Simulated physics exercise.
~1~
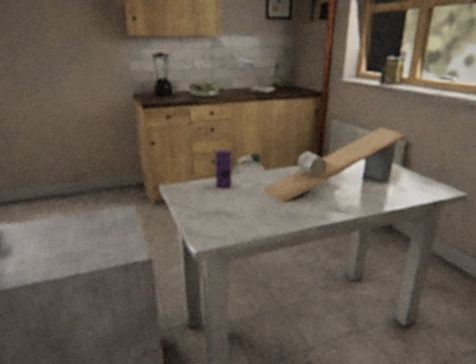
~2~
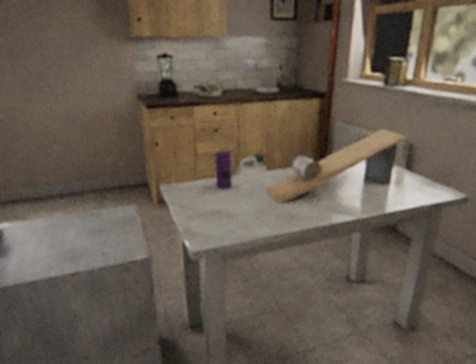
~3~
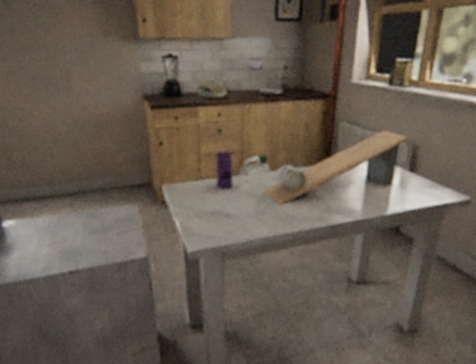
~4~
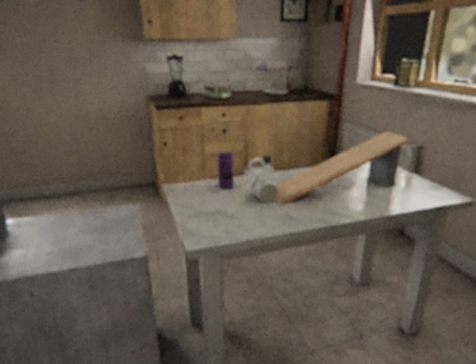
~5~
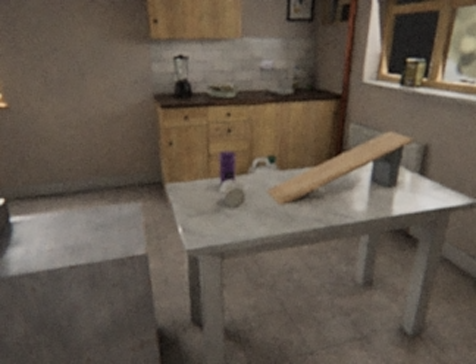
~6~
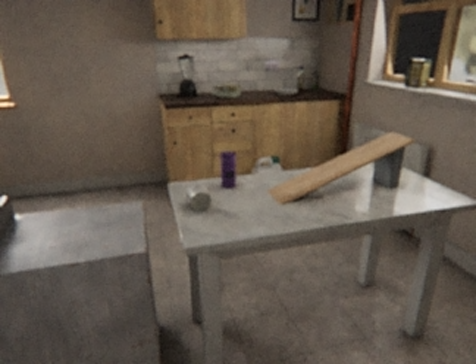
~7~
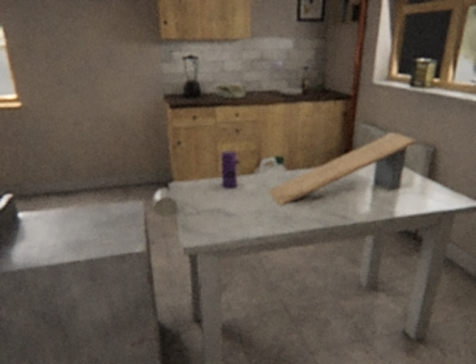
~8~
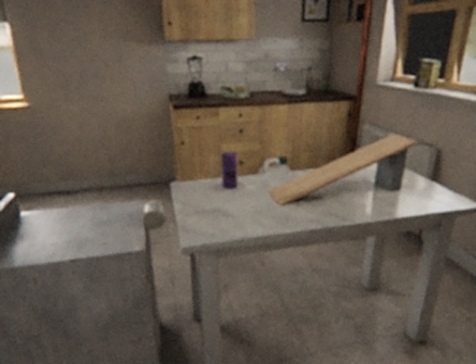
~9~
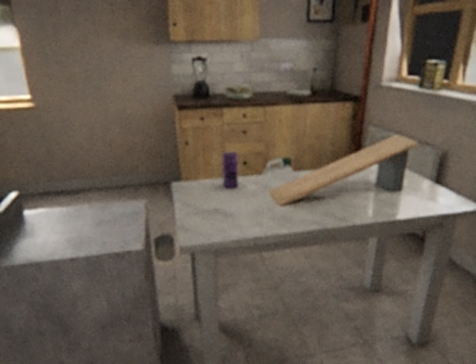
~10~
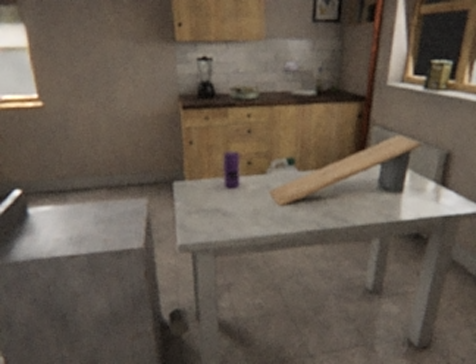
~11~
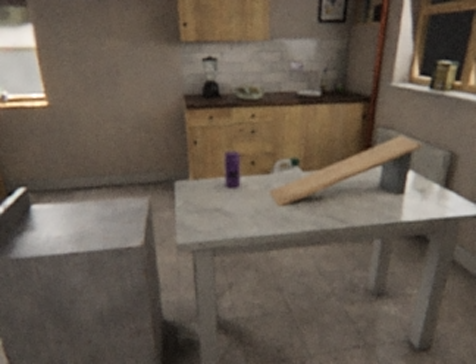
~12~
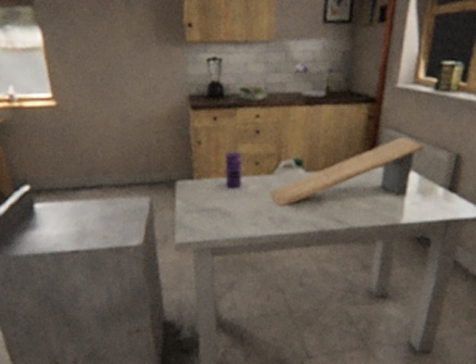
A white tin rests partway down a wooden ramp on a pale table in a dim kitchen, seen from slightly above as the view drifts gently sideways. A purple jar stands toward the left of the tabletop, wooden cabinets line the back wall, and a lower grey block sits at left across a narrow gap. The tin rolls down the ramp, crosses the tabletop leftward in front of the jar, and leaves the edge. It reaches the near side of the grey block but drops between the two. It ends down in the gap, while the jar remains standing.
